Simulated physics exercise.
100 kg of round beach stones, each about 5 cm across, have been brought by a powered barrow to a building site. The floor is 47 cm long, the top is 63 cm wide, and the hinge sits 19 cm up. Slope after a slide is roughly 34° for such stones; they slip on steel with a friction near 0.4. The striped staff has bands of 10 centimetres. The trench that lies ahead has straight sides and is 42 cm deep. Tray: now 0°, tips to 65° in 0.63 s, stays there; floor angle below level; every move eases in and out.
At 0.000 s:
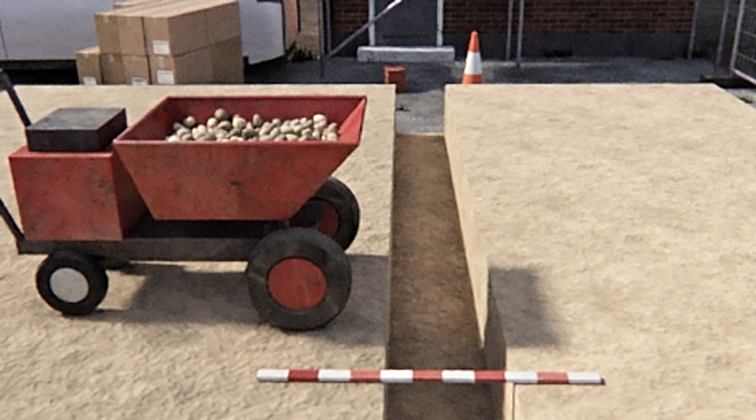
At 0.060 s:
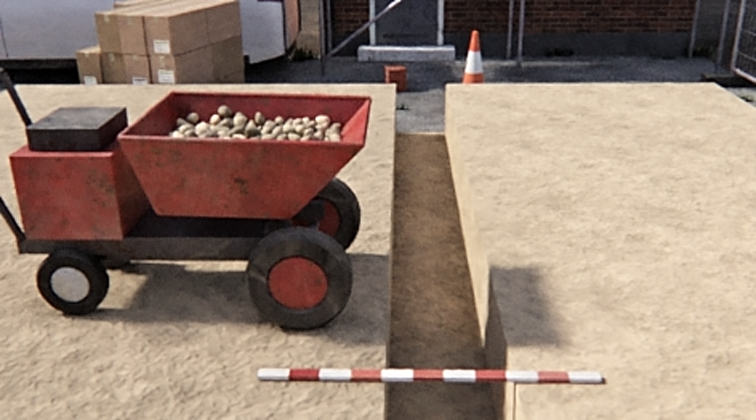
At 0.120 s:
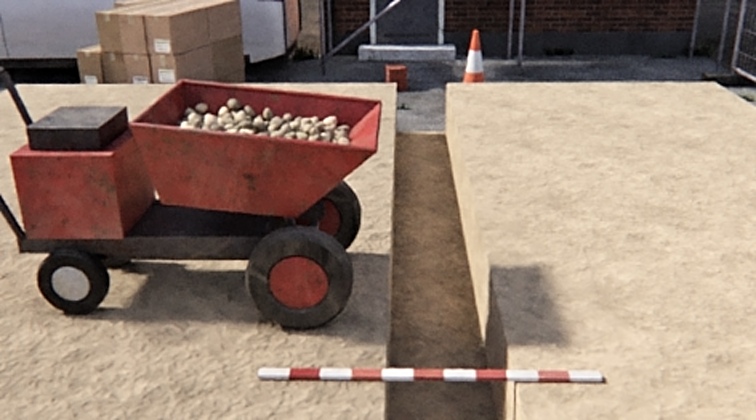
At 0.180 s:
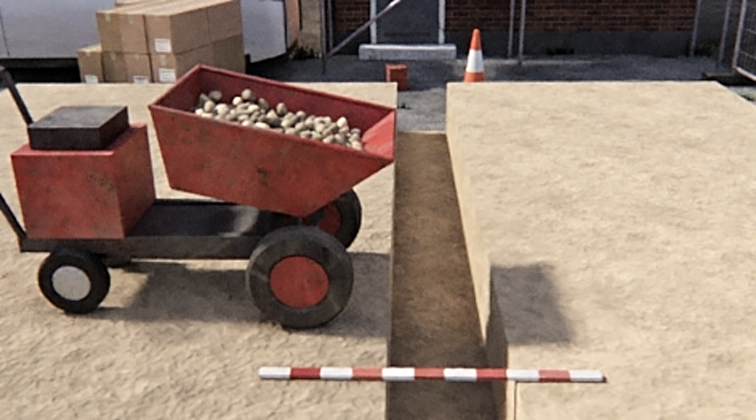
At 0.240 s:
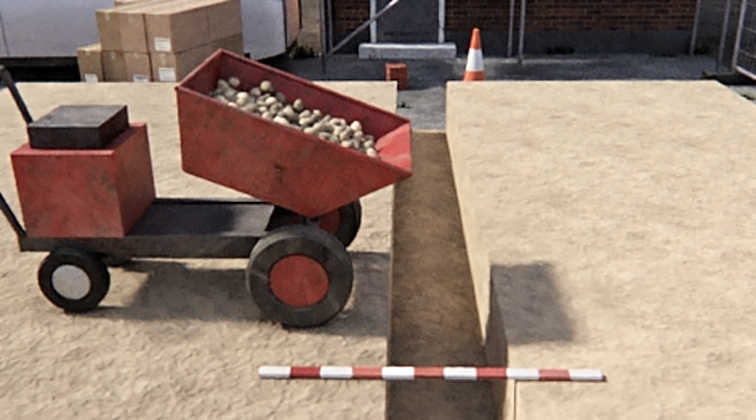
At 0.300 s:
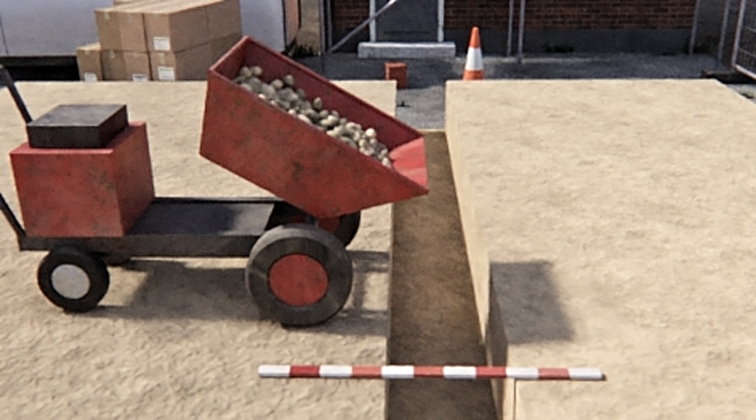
At a building site, a red barrow's tray of stones tilts steadily down toward the right.
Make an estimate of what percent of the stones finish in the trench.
About 37 percent.
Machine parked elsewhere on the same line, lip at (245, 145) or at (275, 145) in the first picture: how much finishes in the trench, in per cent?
Near 100 and near 95 percent.
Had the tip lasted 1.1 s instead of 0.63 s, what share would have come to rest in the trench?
It'd be some 50 per cent.
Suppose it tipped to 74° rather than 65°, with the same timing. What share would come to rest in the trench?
I'd expect around 40 in a hundred.
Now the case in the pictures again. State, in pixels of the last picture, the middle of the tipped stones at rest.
About (533, 284).
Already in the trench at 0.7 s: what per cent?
Something like 10 in a hundred.
After 0.5 s the floor is at 55°; 100 % in the tray; the foremost stones are at (423, 211).
After 0.7 s the floor is at 65°; 81 % in the tray, 10 % in the trench, 9 % past the trench; the foremost stones are at (532, 282).
After 1.1 s the floor is at 65°; 23 % in the tray, 17 % in the trench, 60 % past the trench; the foremost stones are at (712, 304).
After 3.0 s the floor is at 65°; 0 % in the tray, 37 % in the trench, 63 % past the trench; the foremost stones are past the picture's edge.
